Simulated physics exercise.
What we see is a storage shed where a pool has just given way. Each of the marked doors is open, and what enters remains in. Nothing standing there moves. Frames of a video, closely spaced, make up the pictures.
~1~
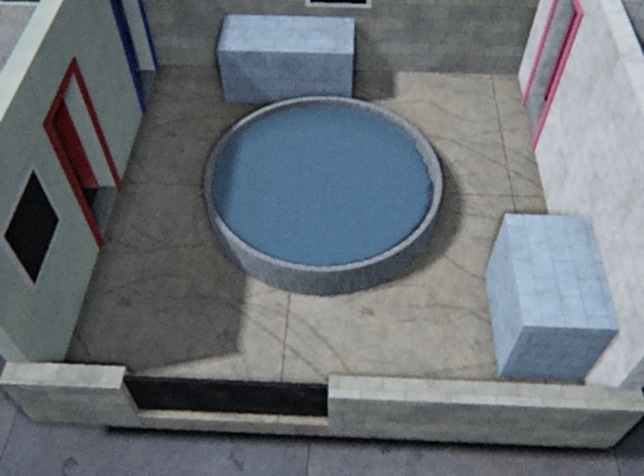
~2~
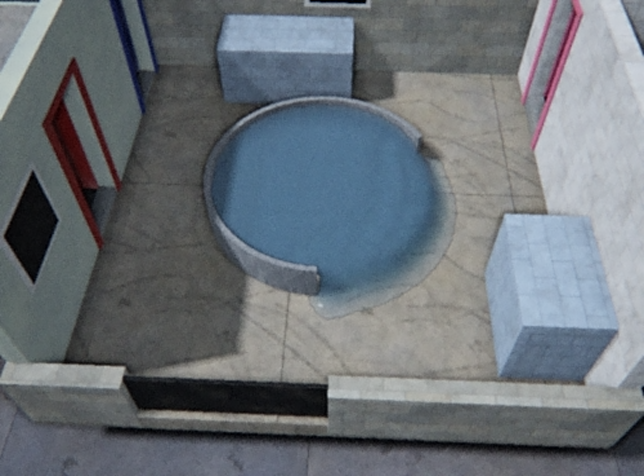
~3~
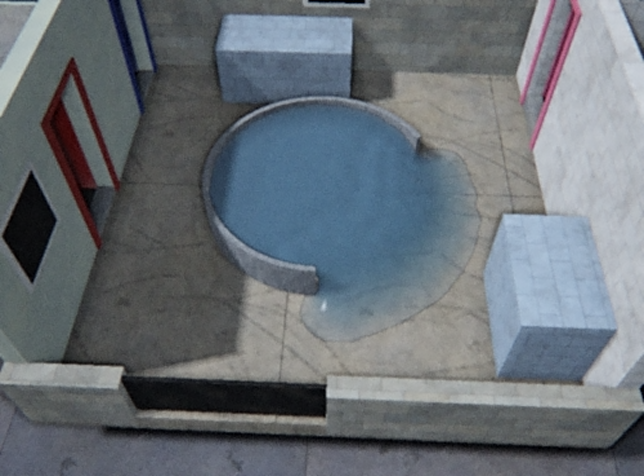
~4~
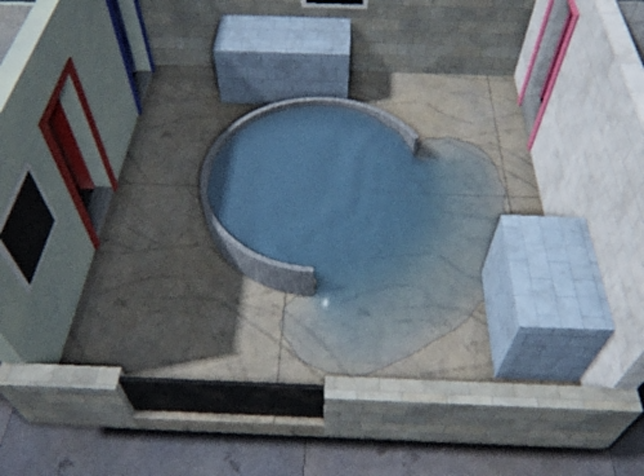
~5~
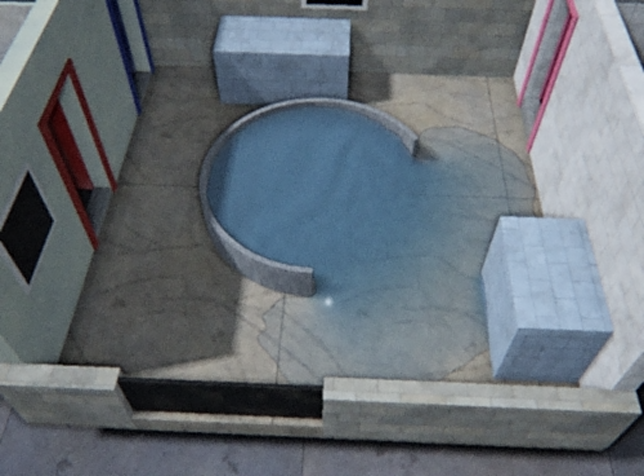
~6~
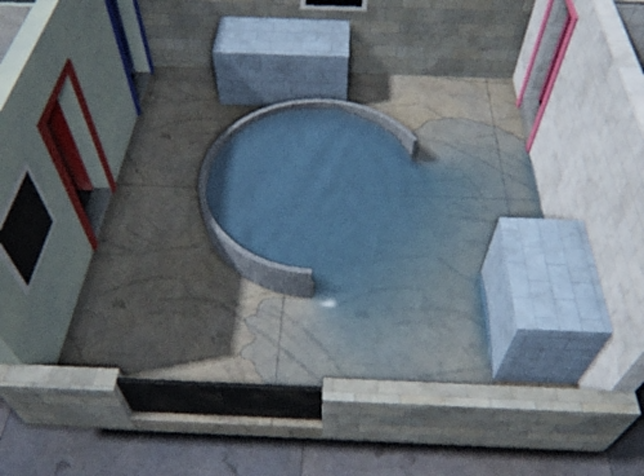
In a storage shed, a round pool's right side opens and water spreads across the floor.
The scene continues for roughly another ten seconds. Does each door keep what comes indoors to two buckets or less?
The pink door keeps it there; the blue door lets more through; the red door keeps it there.
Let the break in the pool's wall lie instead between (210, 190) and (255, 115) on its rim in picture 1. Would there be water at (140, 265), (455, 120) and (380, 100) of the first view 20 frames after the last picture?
In the order given: Swamped, untouched and untouched.
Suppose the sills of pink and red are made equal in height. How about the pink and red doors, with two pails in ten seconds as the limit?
Then: The pink door exceeds the limit; the red door stays within the limit.
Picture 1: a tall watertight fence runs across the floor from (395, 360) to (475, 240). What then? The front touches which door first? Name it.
The first is the pink one.
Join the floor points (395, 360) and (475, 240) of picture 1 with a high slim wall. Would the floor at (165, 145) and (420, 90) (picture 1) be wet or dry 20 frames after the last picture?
Result by location - first parched, second soaked.
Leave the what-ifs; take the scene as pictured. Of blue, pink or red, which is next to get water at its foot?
It's the one in pink.
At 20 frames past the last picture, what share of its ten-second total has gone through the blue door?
Share at that point: Close to 0 in a hundred.
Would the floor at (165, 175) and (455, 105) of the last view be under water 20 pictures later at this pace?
Same order as asked: Dry as before, drenched.
A moment on, water covers 35 % of the floor; the pink door wet at the sill, nothing in, the blue door not reached, the red door not reached.
Next, water covers 45 % of the floor; the pink door wet at the sill, nothing in, the blue door not reached, the red door not reached.
Then, water covers 65 % of the floor; the pink door wet at the sill, nothing in, the blue door not reached, the red door not reached.
Later, water covers 90 % of the floor; the pink door wet at the sill, nothing in, the blue door wet at the sill, nothing in, the red door wet at the sill, nothing in.
In the end, water covers 100 % of the floor; the pink door wet at the sill, nothing in, the blue door far over two buckets in, the red door under two buckets in.
